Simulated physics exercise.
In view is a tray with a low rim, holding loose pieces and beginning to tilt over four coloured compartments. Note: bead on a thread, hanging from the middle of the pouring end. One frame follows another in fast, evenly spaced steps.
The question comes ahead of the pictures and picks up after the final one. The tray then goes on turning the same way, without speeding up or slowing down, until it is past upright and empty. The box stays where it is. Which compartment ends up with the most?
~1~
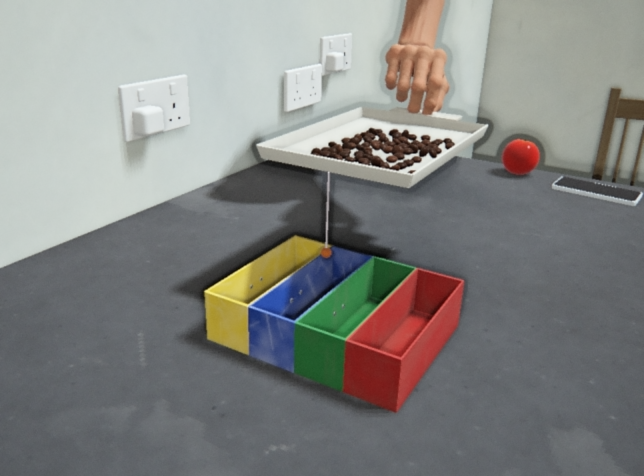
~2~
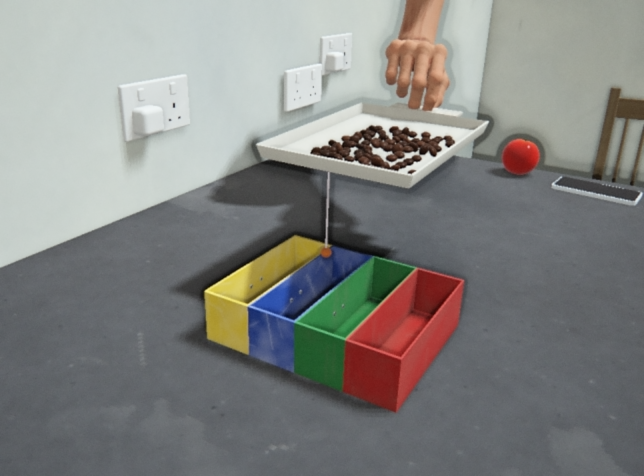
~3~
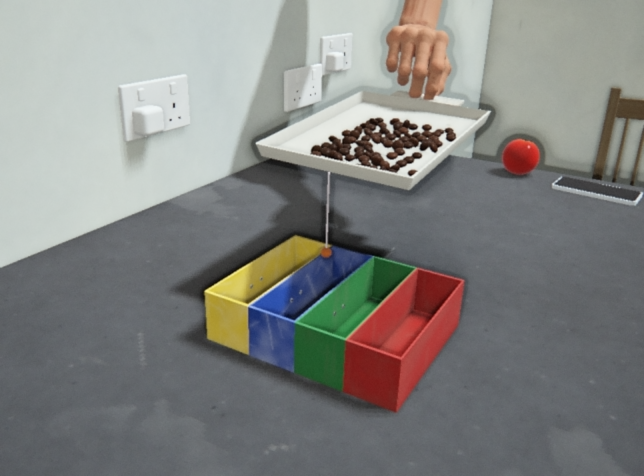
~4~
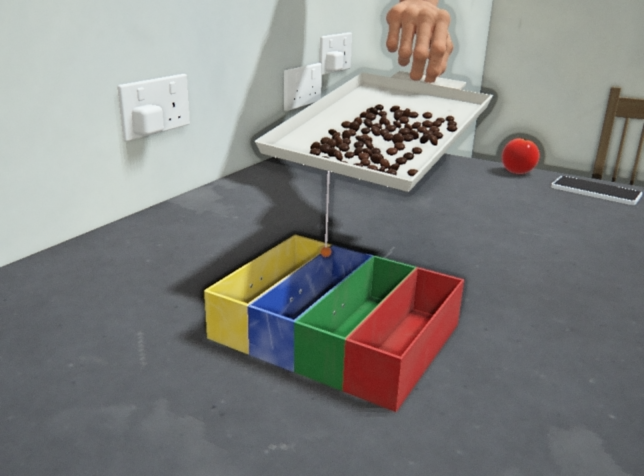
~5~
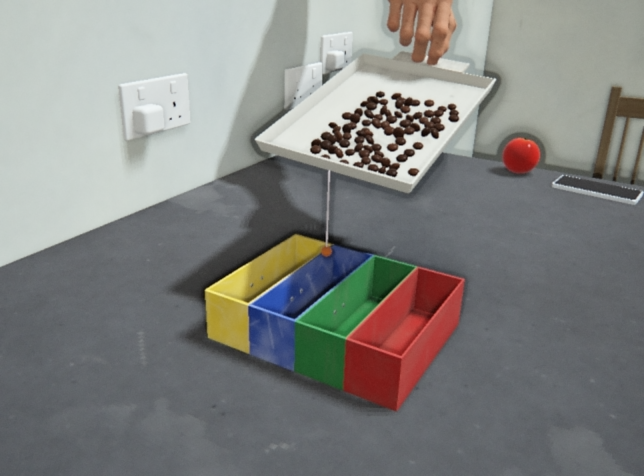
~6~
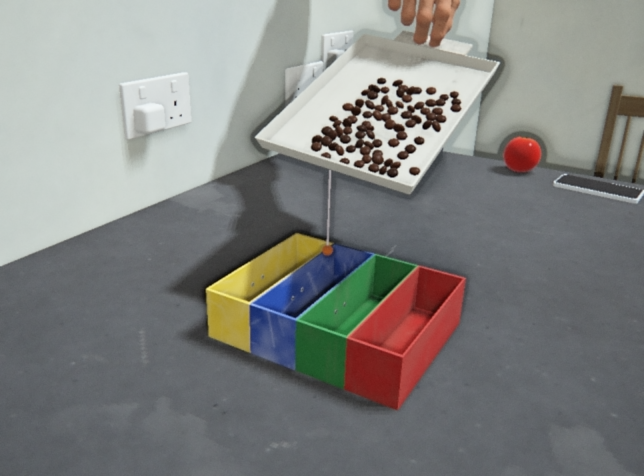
The green one.
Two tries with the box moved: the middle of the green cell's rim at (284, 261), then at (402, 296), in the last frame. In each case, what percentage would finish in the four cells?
First try: Around 20 percent; second try: Around 100 percent.
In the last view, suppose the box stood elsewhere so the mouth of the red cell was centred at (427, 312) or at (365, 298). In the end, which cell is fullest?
First that green cell, then red.
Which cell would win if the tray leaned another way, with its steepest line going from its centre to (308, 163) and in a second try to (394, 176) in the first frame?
The yellow one; green.
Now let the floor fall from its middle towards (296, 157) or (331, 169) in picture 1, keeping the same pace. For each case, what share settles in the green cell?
First case: 0 %; second case: 30 %.
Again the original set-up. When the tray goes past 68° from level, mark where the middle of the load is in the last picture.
Near (375, 167).
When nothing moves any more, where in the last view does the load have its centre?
Resting centre, last frame: Roughly (353, 335).
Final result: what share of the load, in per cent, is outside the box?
Some 0 percent of the load.
Shortly afterwards, tray tipped steeply; the bulk on the tray; a little falling or outside the box.
Next, tray tipped past a quarter turn; a little on the tray; near half in the green cell; near a quarter in the red cell; a little in the blue cell; a little falling or outside the box.
Some moments later, tray tipped past a quarter turn; near two thirds in the green cell; near a quarter in the red cell; near a quarter in the blue cell; only a few falling or outside the box.
In the end, tray tipped past a quarter turn; near two thirds in the green cell; near a quarter in the red cell; near a quarter in the blue cell; none at all in the yellow cell; only a few outside the box.
